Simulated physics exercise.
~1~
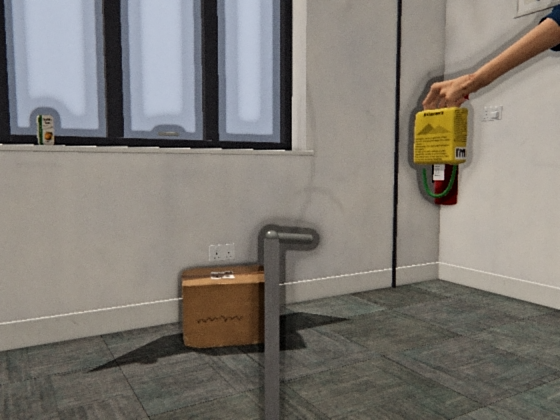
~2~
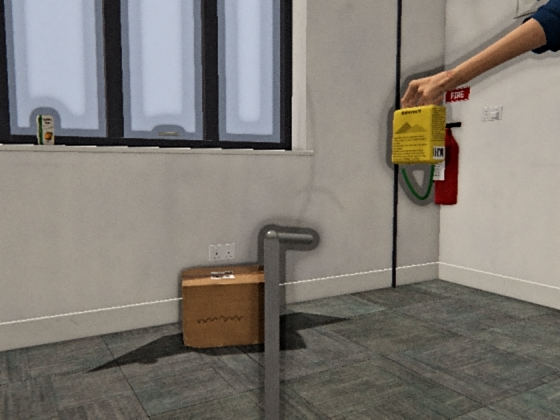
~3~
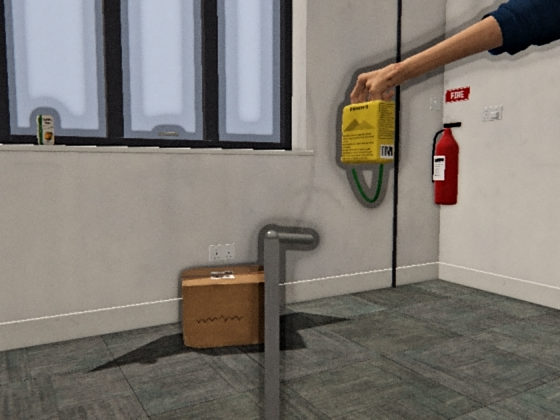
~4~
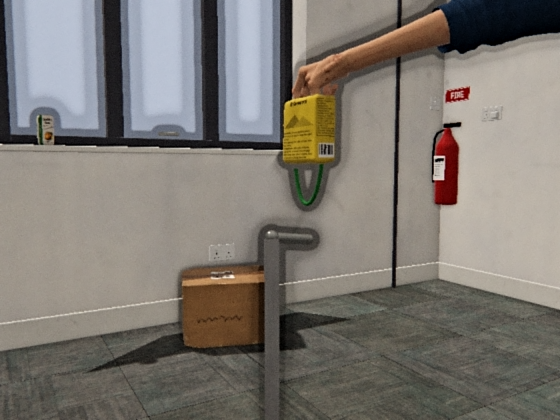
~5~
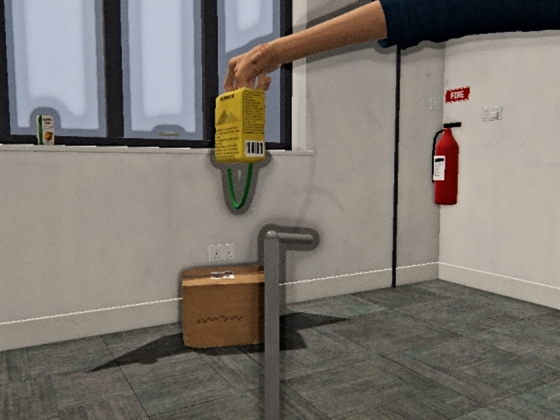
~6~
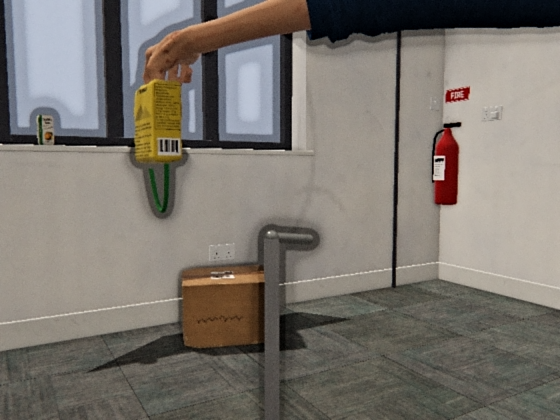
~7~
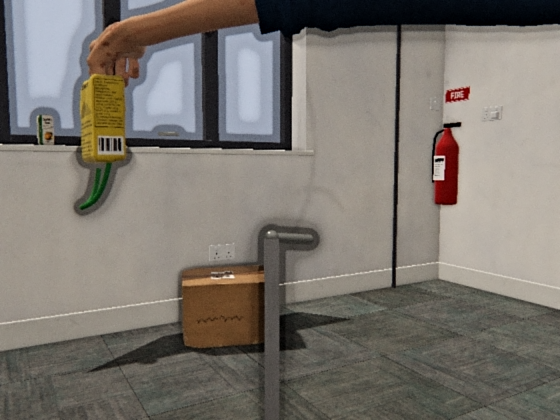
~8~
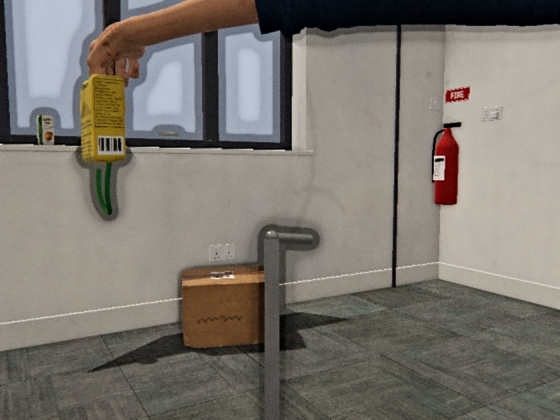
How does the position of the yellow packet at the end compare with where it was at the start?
At the start the yellow packet is on the right, in front of the red fire extinguisher. At the end it is held far to the left, in front of the window and well past the post.
A hand carries a yellow packet left over a hooked post, its green loop passing freely.
